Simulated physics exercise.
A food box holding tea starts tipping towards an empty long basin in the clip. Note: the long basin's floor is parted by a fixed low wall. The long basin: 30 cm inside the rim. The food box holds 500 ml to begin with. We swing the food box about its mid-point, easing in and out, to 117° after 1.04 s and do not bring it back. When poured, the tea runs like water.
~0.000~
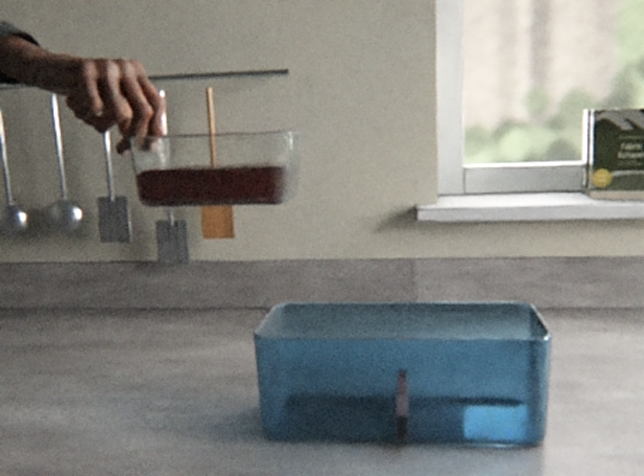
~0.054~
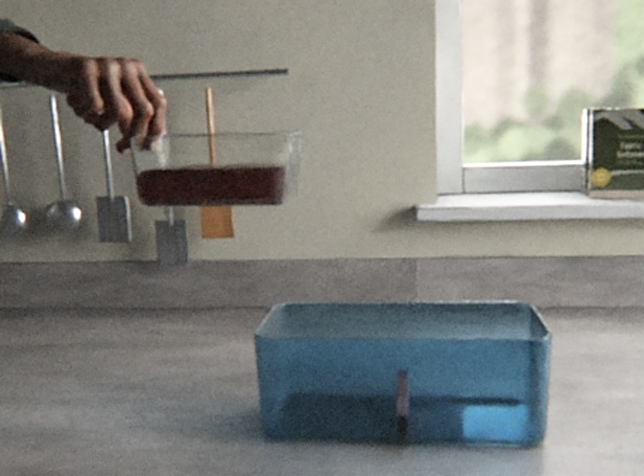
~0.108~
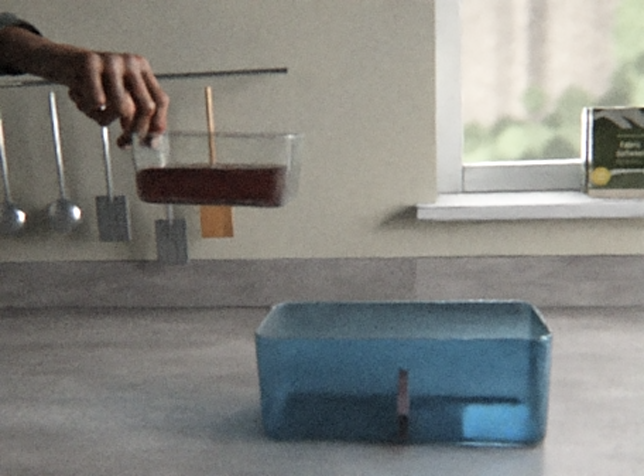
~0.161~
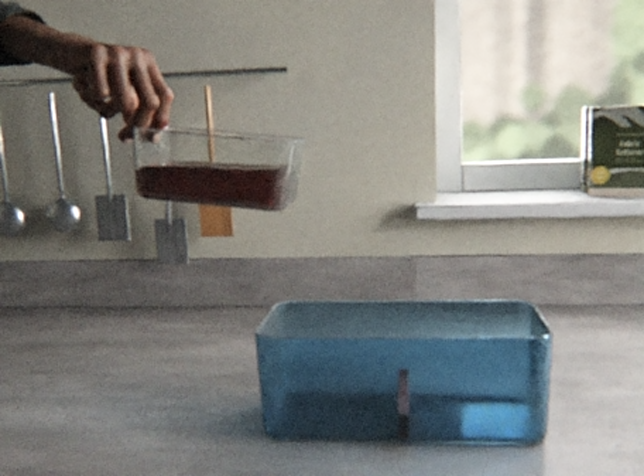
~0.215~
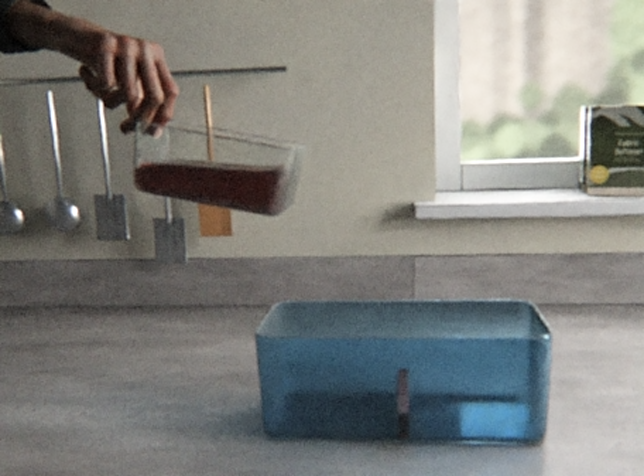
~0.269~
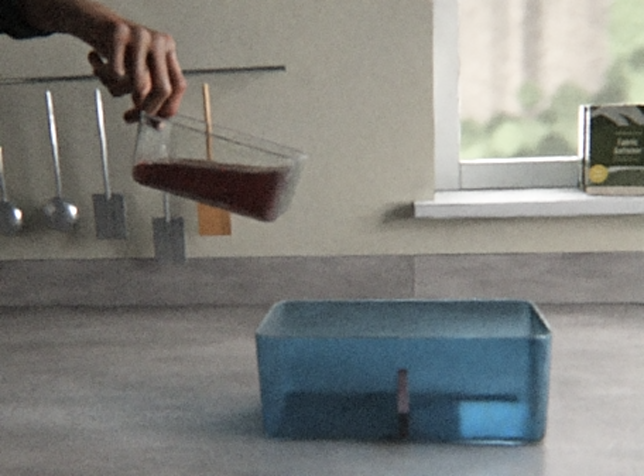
On a grey kitchen counter, a blue basin sits still while a hand above it tilts a clear box of dark red liquid rightward.
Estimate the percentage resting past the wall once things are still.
I would say roughly 19 percent.
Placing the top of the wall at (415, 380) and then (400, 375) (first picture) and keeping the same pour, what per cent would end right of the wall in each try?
Some 5 in a hundred, then some 5 in a hundred.
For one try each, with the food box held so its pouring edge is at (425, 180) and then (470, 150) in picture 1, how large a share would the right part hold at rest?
In turn about 70 and 70 per cent.
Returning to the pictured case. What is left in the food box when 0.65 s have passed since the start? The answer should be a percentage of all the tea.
Close to 30 percent of the liquid remains at that time.
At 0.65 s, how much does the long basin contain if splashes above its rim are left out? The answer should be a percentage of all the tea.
About 24 per cent.
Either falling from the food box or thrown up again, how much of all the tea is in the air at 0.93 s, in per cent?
12 per cent, roughly.
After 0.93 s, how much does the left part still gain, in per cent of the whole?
Some 1 per cent.
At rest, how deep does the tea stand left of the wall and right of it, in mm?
Some 20 mm on the left and some 6 mm on the right.
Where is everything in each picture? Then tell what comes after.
The first frame shows tilt 0°; pouring edge (295, 134); surface from (151, 169) to (294, 166); the long basin's rim runs from (265, 321) to (541, 321); the wall's top is at (403, 392).
The second frame shows tilt 1°; pouring edge (296, 135); surface from (151, 169) to (294, 166).
The third frame shows tilt 3°; pouring edge (297, 138); surface from (151, 168) to (294, 166).
The fourth frame shows tilt 7°; pouring edge (299, 142); surface from (151, 165) to (294, 168).
The fifth frame shows tilt 12°; pouring edge (301, 150); surface from (150, 163) to (295, 169).
The sixth frame shows tilt 18°; pouring edge (302, 159); surface from (149, 161) to (297, 169).
By 0.65 s the tilt is 81° and 30 per cent is still to pour, 23 is left of the wall and 0 right of it.
By 0.93 s the tilt is 114° and 3 per cent is still to pour, 72 is left of the wall and 12 right of it.
By 1.22 s the tilt is 117° and 0 per cent is still to pour, 75 is left of the wall and 17 right of it.
By 1.54 s the tilt is 117° and 0 per cent is still to pour, 73 is left of the wall and 19 right of it.
At rest 73 per cent lies left of the wall, 19 right of it and 8 outside.
